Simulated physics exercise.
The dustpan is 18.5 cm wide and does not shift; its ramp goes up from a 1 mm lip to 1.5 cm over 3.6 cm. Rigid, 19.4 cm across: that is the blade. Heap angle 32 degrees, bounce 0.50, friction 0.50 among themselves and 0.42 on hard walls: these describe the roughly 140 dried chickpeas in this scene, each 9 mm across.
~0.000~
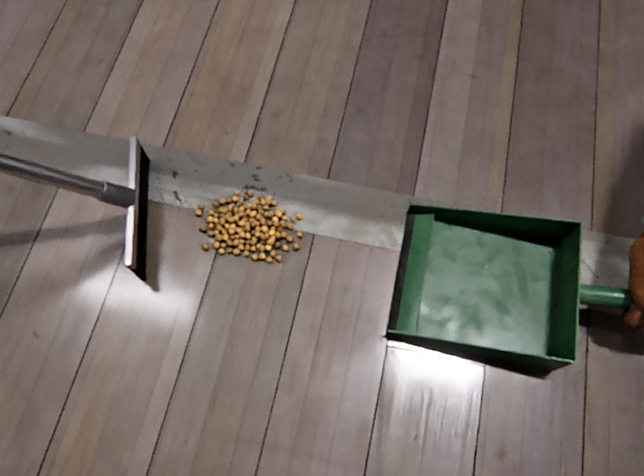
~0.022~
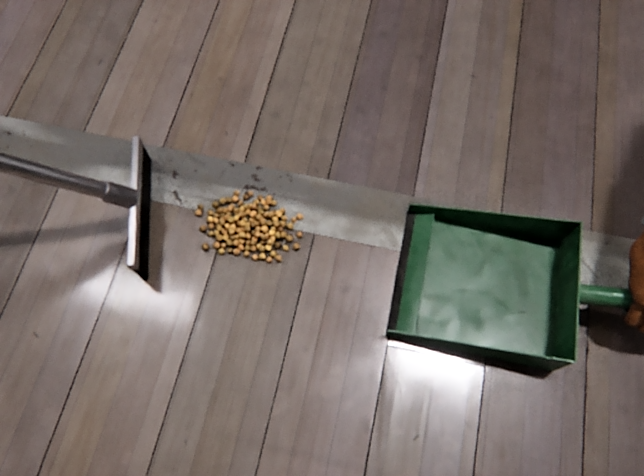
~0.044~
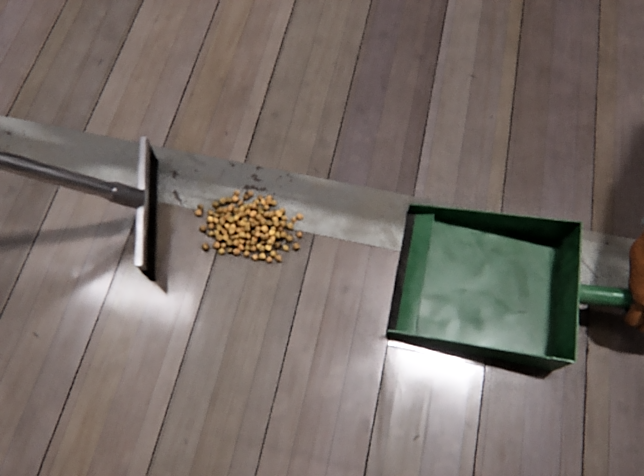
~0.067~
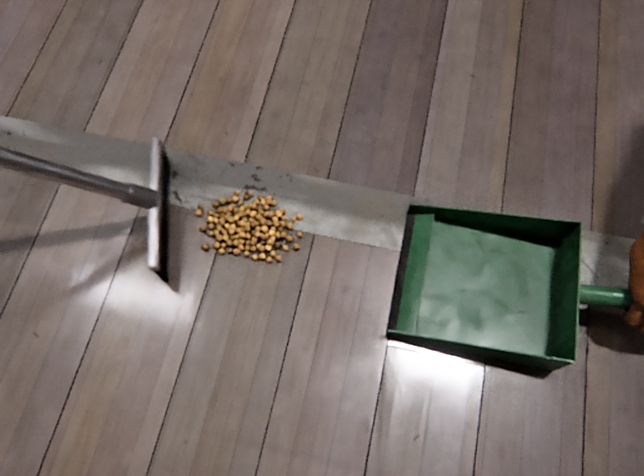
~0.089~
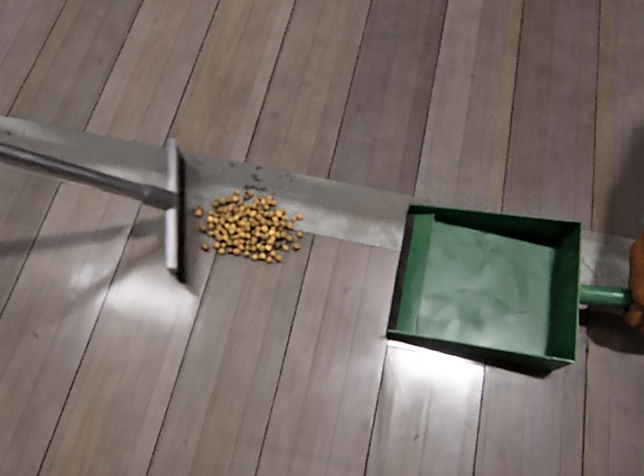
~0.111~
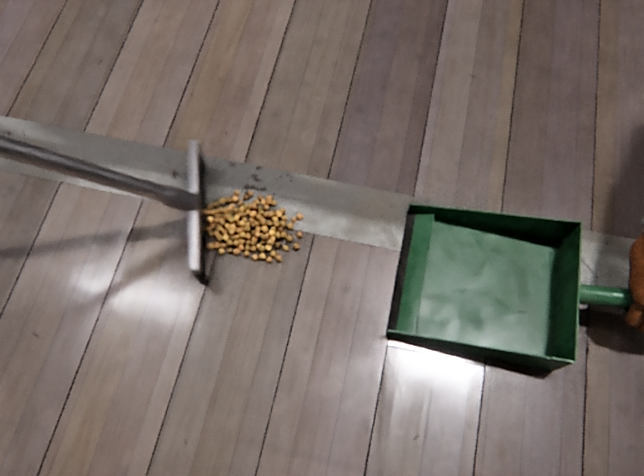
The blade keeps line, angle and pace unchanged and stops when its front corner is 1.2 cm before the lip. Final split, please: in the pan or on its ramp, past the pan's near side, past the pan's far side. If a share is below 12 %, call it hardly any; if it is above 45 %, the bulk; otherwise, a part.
In the pan or on its ramp: A part. Past the pan's near side: Hardly any. Past the pan's far side: A part.
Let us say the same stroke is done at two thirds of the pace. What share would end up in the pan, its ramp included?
I'd put it at close to 25 per cent.
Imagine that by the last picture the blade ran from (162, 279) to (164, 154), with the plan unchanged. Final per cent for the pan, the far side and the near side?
You'd see pan at 10, far at 20 and near at 0.
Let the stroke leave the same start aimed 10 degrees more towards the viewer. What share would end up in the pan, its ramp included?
Pan plus ramp: Some 40 %.
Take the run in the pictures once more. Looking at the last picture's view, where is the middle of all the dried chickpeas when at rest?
Look around (469, 232) in the last picture.
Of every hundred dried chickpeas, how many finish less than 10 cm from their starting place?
That share is some 0 percent.
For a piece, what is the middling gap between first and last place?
Roughly 32 cm.
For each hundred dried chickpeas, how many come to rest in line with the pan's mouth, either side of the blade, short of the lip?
Share: Roughly 20 percent.
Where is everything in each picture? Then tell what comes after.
Blade from (131, 266) to (136, 143), moved 0.0 cm, 0 of the pieces shifted so far; middle of the pieces at (248, 225); pan at (490, 290), in the first frame.
Blade from (134, 266) to (139, 143), moved 0.3 cm, 0 of the pieces shifted so far; middle of the pieces at (248, 225), in the second frame.
Blade from (141, 266) to (146, 143), moved 1.3 cm, 0 of the pieces shifted so far; middle of the pieces at (248, 225), in the third frame.
Blade from (155, 267) to (158, 144), moved 3.1 cm, 0 of the pieces shifted so far; middle of the pieces at (248, 225), in the fourth frame.
Blade from (173, 268) to (175, 145), moved 5.5 cm, 0 of the pieces shifted so far; middle of the pieces at (248, 225), in the fifth frame.
Blade from (196, 270) to (195, 147), moved 8.5 cm, 5 of the pieces shifted so far; middle of the pieces at (248, 225); pan at (490, 290). The blade's pace is about 1.39 m/s, heading 8 degrees away from the viewer's side, in the sixth frame.
Then, at 0.21 s, middle of the blade 15 cm from the lip; 0 % over the lip, far side 15 %, near side 0 %.
After 0.28 s, middle of the blade 7 cm from the lip; 0 % over the lip, far side 35 %, near side 0 %.
Then, at 0.49 s, middle of the blade 4 cm from the lip; 45 % over the lip, far side 40 %, near side 0 %.
In the end, at 1.4 s, pan 35 %, near side 0 %, far side 40 %, in front of the lip or behind the blade 20 %.
